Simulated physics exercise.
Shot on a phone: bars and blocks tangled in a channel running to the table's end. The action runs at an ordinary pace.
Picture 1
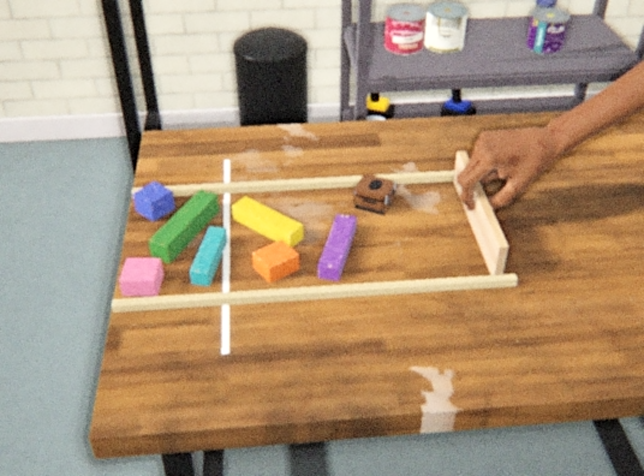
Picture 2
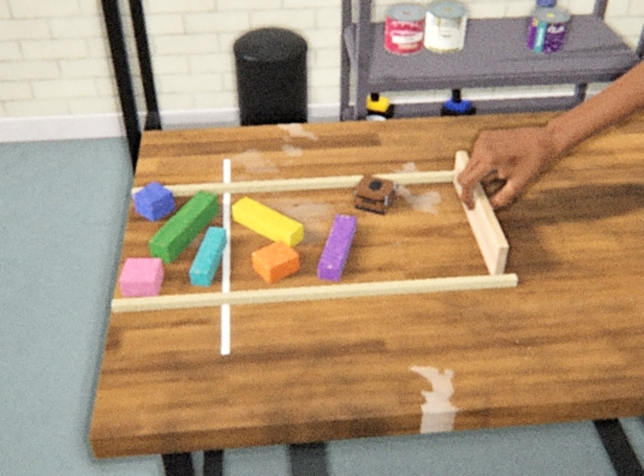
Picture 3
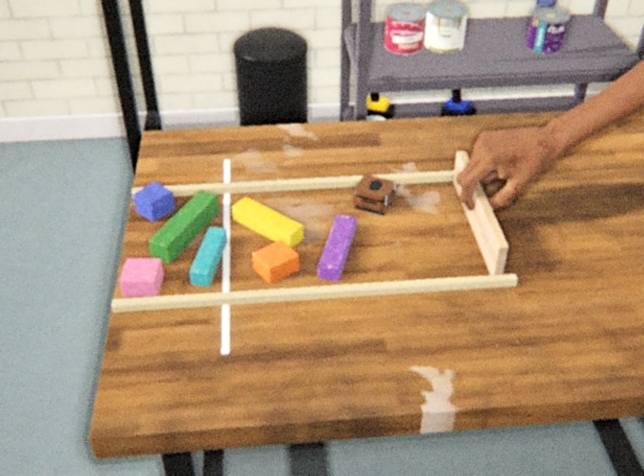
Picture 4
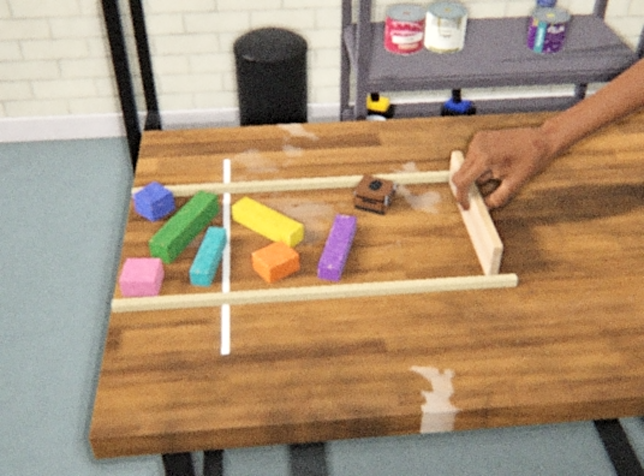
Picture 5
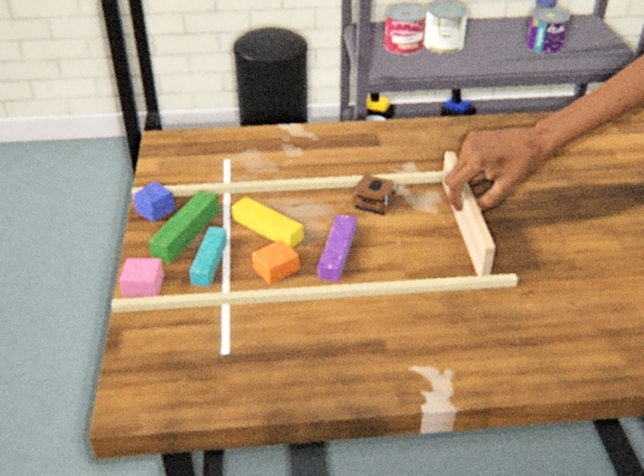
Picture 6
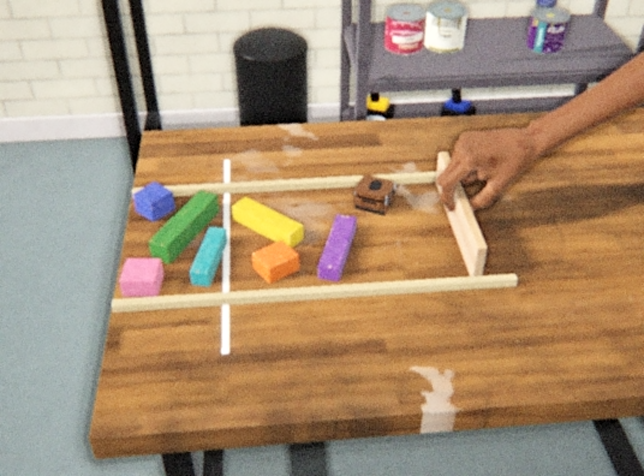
In this clip, a hand holds an upright wooden board between two rails on a wooden table, then slides it slightly left, while the colored blocks and bars and a small brown object between the rails stay still.
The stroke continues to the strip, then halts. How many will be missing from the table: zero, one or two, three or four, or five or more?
Watch it: Nothing goes plunging down.
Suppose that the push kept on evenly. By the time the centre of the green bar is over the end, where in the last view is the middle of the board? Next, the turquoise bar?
The middle is at (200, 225) when it's the green bar, and at (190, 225) when it's the turquoise bar.
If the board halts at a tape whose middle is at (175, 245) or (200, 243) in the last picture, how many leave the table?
In that order 4 and 2.
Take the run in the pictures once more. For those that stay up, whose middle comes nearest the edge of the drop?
Blue block.
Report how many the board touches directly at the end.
Looks like 2 of them, all told.
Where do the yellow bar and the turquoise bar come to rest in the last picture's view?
Near (181, 231) and (159, 262).
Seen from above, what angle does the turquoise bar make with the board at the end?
About 0°.
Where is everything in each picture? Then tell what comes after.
In the first frame, pink block (142, 277); blue block (154, 201); green bar (186, 225); board (478, 211); tape (226, 242).
In the second frame, blue block (154, 201); board (478, 211).
In the third frame, green bar (186, 225); yellow bar (267, 222).
In the fourth frame, pink block (142, 278); orange block (276, 262).
In the fifth frame, blue block (154, 201); brown case (375, 195).
In the sixth frame, pink block (142, 278); blue block (154, 201); green bar (186, 225); board (459, 212); tape (226, 242).
Soon after, none off yet; pink block at rest near (142, 278); blue block at rest near (154, 201); green bar at rest near (186, 225).
At rest, the number that fall off is zero.
